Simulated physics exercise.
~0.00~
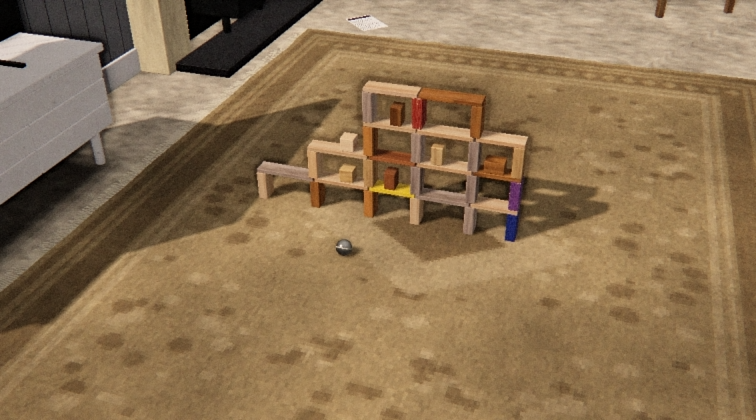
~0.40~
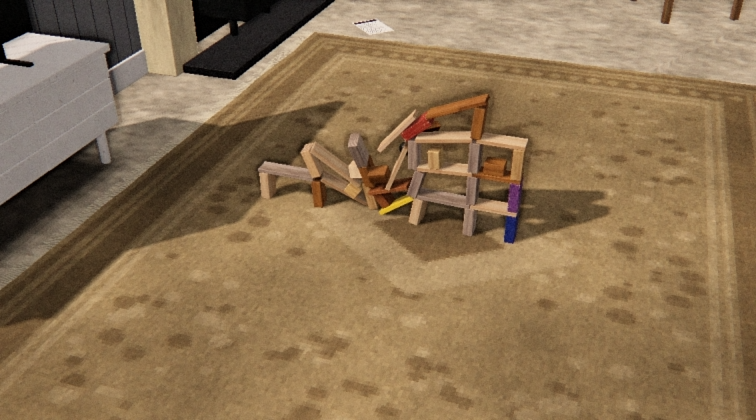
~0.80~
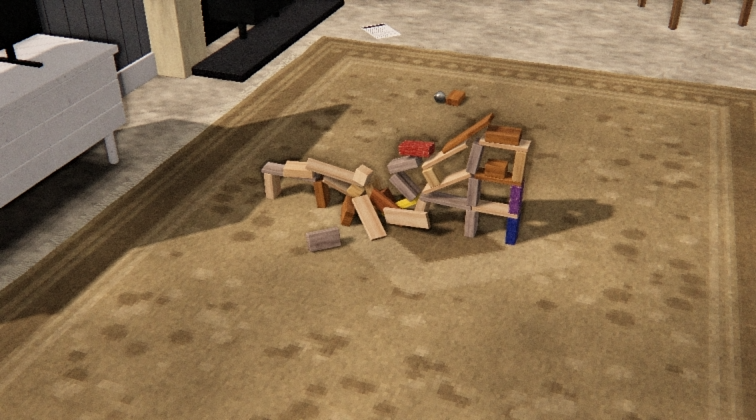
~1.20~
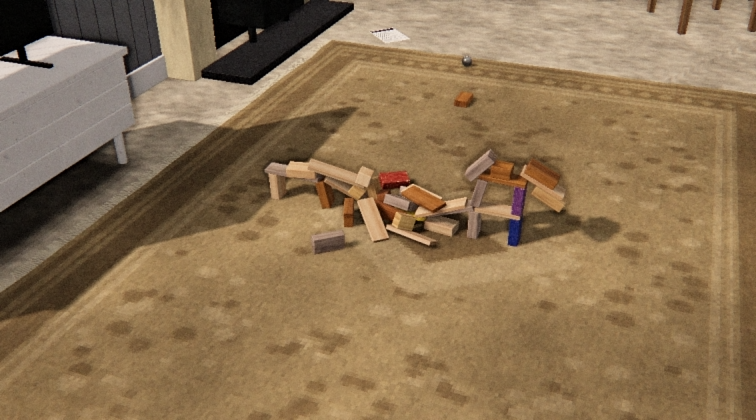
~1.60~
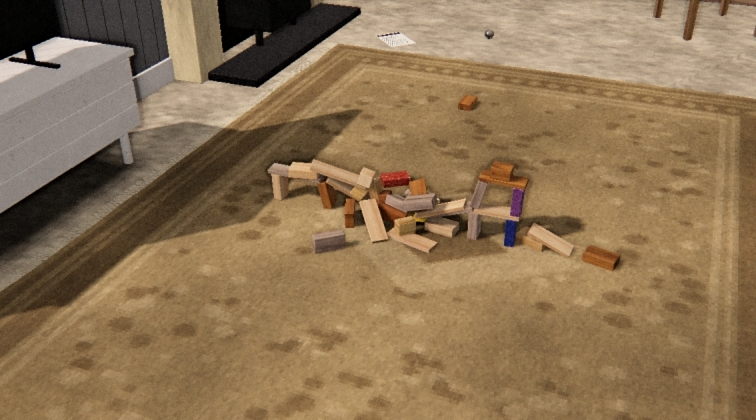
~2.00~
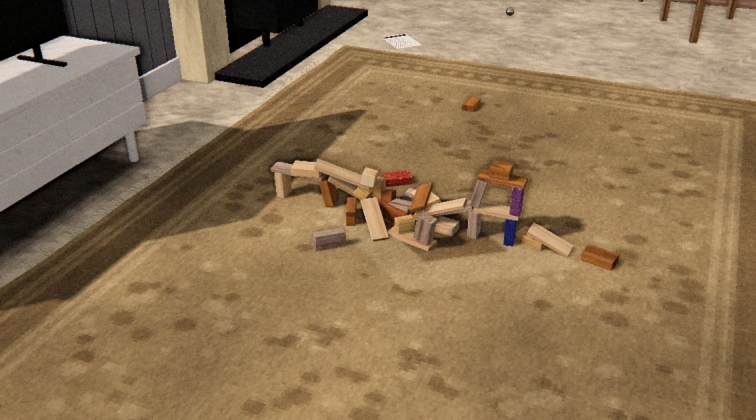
A small steel ball rolls across a patterned rug toward a stepped structure of wooden blocks, with loose blocks resting in its openings. It strikes near the bottom, and the left and middle sections buckle, tipping the red post and the yellow plank downward. The ball emerges behind the structure near an orange-brown block while the upper levels cave in. Next the top right side gives way, and a couple of blocks tumble out onto the rug at the right. The ball rolls off across the pale floor, leaving a low heap, the red post lying flat and the purple post still standing.
